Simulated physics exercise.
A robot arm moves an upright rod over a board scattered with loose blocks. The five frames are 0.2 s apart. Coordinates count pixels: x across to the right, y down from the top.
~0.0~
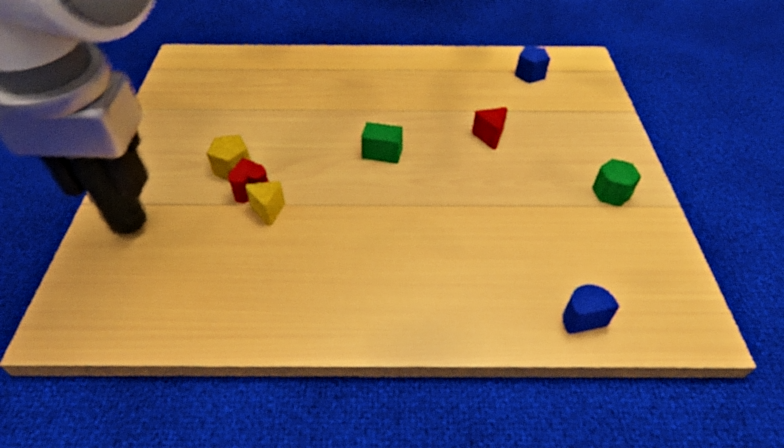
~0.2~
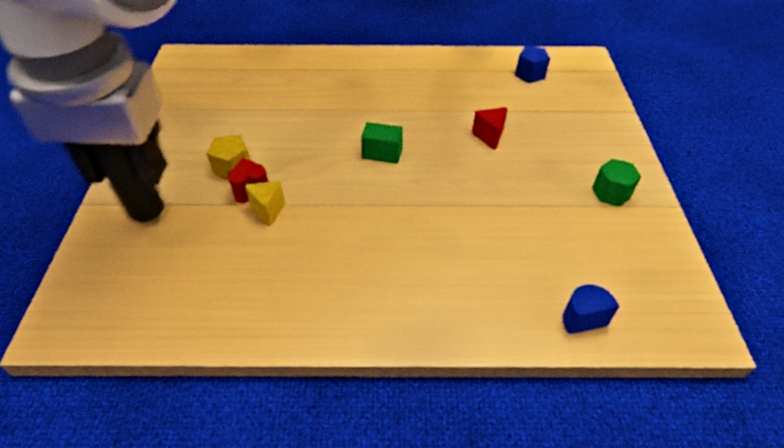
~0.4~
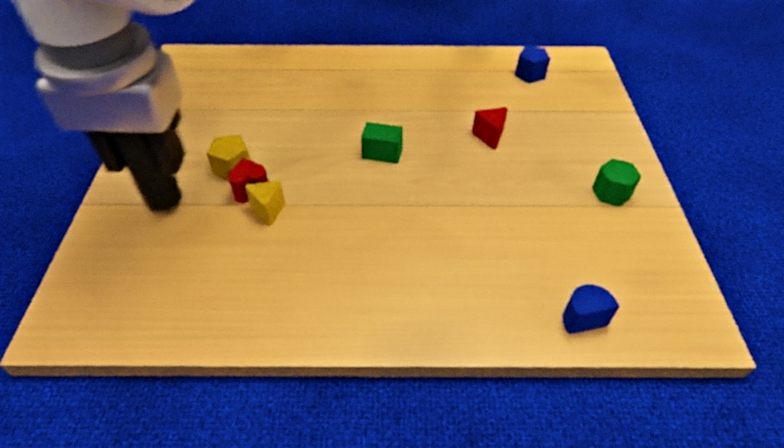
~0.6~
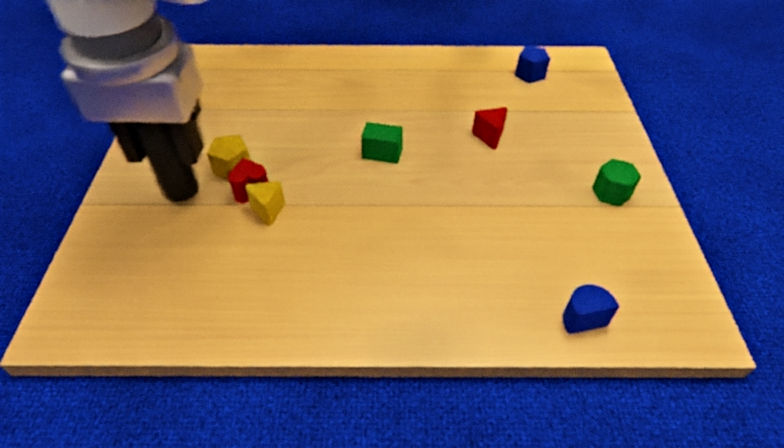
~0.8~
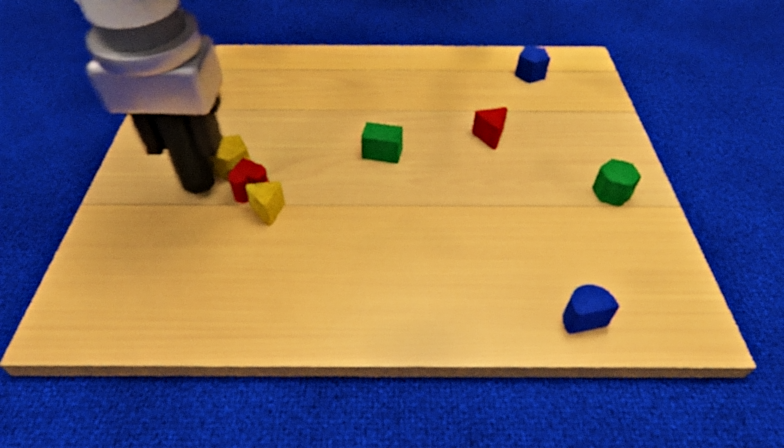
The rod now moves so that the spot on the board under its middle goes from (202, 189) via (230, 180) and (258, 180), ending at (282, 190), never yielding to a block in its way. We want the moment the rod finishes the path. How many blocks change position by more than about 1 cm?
It shifts three blocks or more.
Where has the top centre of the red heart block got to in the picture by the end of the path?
Its top face will be centred at roughly (291, 188).
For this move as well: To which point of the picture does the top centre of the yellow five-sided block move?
The middle of its top is at (247, 134).
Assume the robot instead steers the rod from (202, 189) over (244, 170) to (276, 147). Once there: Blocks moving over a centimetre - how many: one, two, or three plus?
Put simply, one block is moved more than 1 cm.
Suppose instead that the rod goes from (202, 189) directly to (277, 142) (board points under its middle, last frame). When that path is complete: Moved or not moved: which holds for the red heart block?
It keeps its position.
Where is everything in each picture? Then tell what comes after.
The first picture shows rod tip (128, 222); block tops, yellow five-sided block (227, 146); red heart block (246, 170); yellow triangle (263, 190).
The second picture shows rod (146, 209); blocks unchanged.
The third picture shows rod (164, 199); blocks unchanged.
The fourth picture shows rod (182, 190); blocks unchanged.
The fifth picture shows rod (199, 182); yellow five-sided block (227, 146); red heart block (246, 170); yellow triangle (263, 190).
The first path, step by step. Halfway along, rod (243, 172); yellow five-sided block (247, 134), turned 15° anticlockwise; red heart block (257, 173), turned 25° clockwise.
At the end, rod (281, 183); yellow five-sided block (247, 134), turned 20° anticlockwise; red heart block (291, 188), turned 50° clockwise; yellow triangle (267, 201), turned 35° clockwise.
